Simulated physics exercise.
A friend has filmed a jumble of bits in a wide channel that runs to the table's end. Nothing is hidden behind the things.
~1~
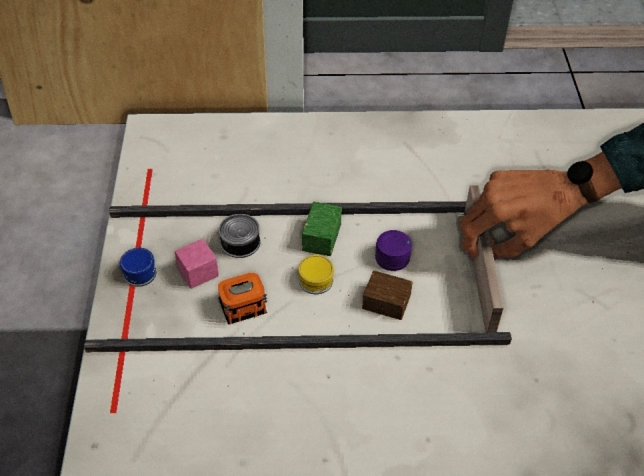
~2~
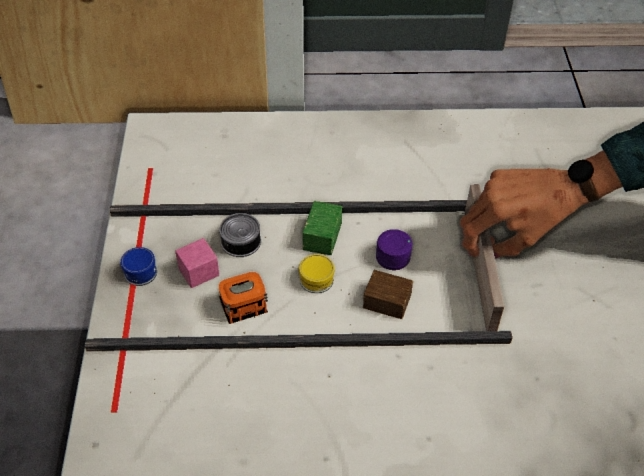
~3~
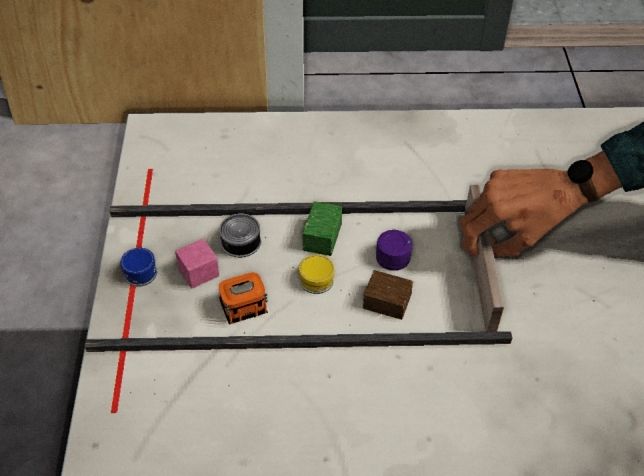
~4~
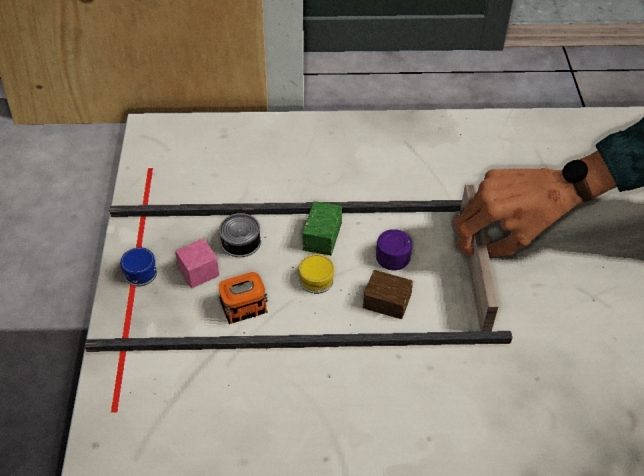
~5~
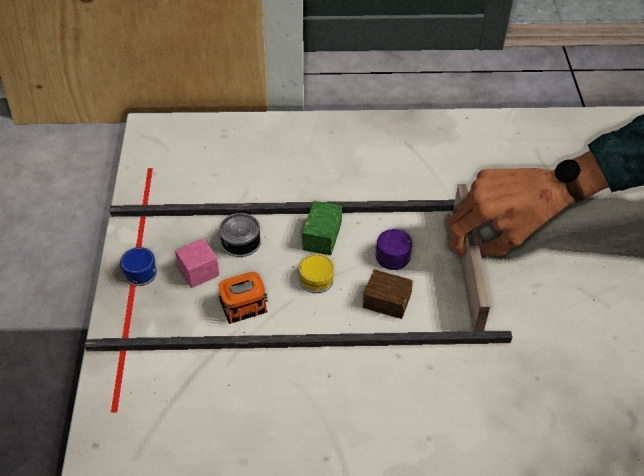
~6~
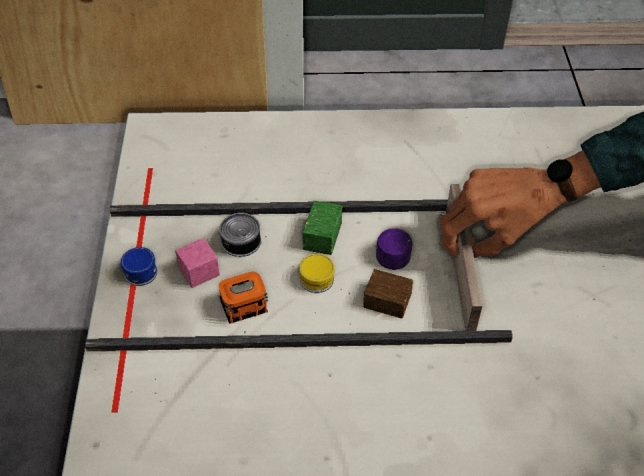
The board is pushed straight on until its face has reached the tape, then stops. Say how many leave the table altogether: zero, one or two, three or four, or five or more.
In the end the number that fall off is three or four.
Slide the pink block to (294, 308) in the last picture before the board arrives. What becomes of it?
The pink block is lost.
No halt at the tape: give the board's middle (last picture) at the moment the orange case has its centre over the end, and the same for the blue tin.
Near (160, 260) and (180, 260).
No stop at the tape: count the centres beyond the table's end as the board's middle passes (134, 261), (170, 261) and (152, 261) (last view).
The counts: 4, 1 and 3.
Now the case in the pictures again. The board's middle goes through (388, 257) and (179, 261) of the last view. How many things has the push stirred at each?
First 2, then 8.
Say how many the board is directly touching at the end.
It touches 4.
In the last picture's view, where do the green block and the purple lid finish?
About (118, 219), and the other about (120, 245).
Soon after, none off yet; blue tin at rest near (139, 266); pink block at rest near (198, 263); black pot at rest near (241, 235).
Then, none off yet; blue tin at rest near (139, 266); pink block moving near (192, 266); black pot moved about its own width near (210, 239).
Further on, none off yet; blue tin moved about its own width near (115, 263); pink block moved about its own width near (148, 264); black pot moved well along near (131, 237).
By the end, the number that fall off is three or four; fallen, orange case, black pot, pink block and blue tin.
